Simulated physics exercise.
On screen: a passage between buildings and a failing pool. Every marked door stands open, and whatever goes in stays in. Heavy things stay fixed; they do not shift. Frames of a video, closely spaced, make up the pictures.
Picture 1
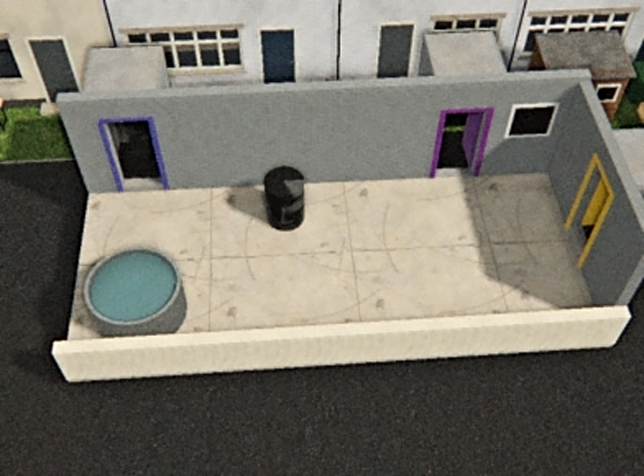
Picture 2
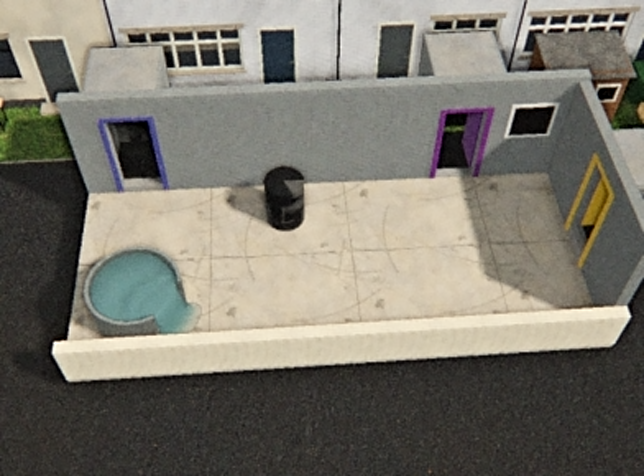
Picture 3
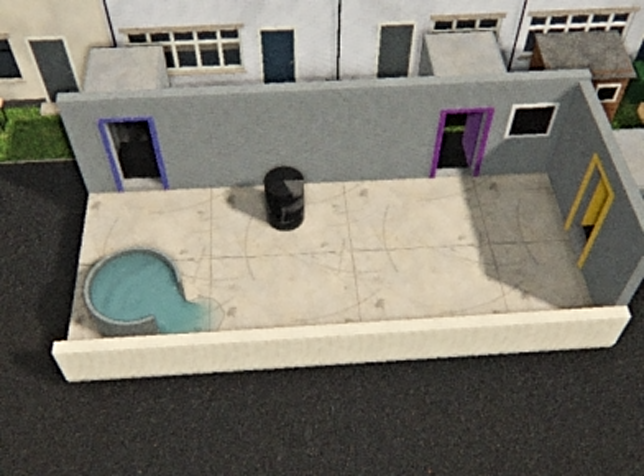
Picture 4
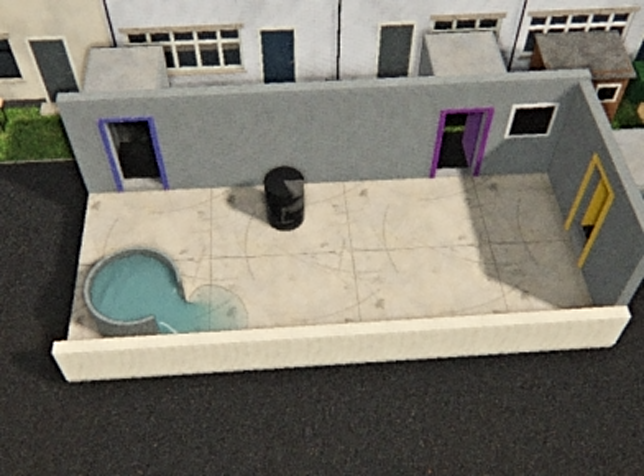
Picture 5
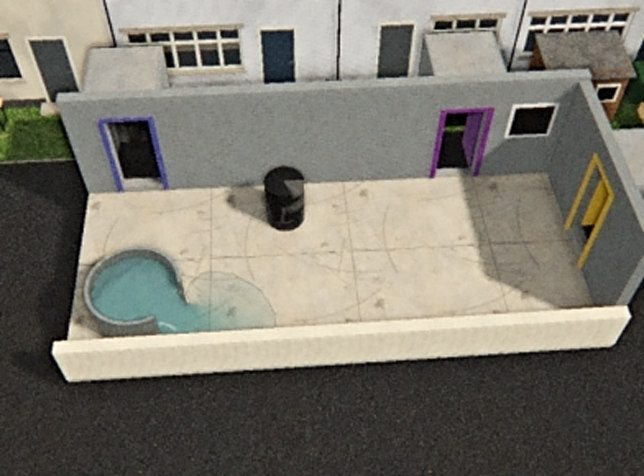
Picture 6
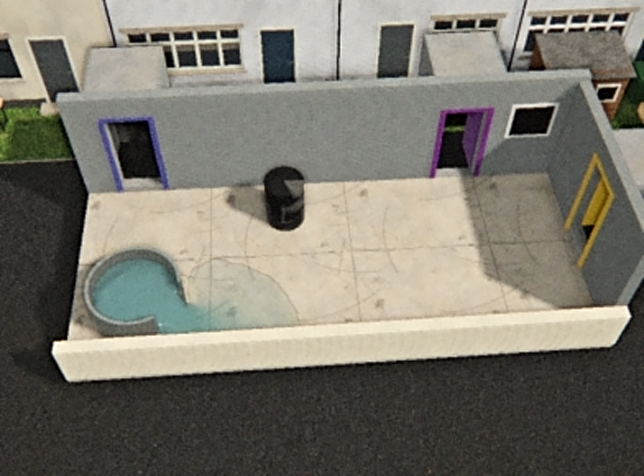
Walled yard with coloured doorways and a black barrel, a round pool breaking open and water spreading right across paving.
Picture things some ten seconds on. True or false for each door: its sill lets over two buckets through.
The yellow door false; the purple door true; the blue door false.
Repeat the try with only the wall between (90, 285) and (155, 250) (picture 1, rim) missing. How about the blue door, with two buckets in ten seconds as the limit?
Door by door: Blue door crosses the line.
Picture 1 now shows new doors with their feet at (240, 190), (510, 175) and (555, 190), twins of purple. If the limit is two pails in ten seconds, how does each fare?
Sure - the first stays short, the second gets past, the third gets past.
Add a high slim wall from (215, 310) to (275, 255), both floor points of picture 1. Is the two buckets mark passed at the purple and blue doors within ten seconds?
Note - purple inundated / blue safe.
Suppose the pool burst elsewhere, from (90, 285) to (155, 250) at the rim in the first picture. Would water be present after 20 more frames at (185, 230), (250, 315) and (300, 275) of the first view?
Respectively: Drenched, parched and parched.
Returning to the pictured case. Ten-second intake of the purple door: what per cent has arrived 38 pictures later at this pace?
Roughly 20 per cent.
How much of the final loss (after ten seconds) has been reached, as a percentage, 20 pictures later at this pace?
My guess would be around 30 percent.
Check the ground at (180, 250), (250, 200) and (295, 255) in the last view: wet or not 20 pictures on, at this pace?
Point 1: Not wet; point 2: Not wet; point 3: Drenched.
A moment on, water covers 25 % of the floor; the yellow door not reached, the purple door not reached, the blue door not reached.
Next, water covers 40 % of the floor; the yellow door not reached, the purple door not reached, the blue door not reached.
Then, water covers 70 % of the floor; the yellow door wet at the sill, nothing in, the purple door wet at the sill, nothing in, the blue door not reached.
Later, water covers 70 % of the floor; the yellow door wet at the sill, nothing in, the purple door under two buckets in, the blue door not reached.
In the end, water covers 65 % of the floor; the yellow door wet at the sill, nothing in, the purple door far over two buckets in, the blue door not reached.
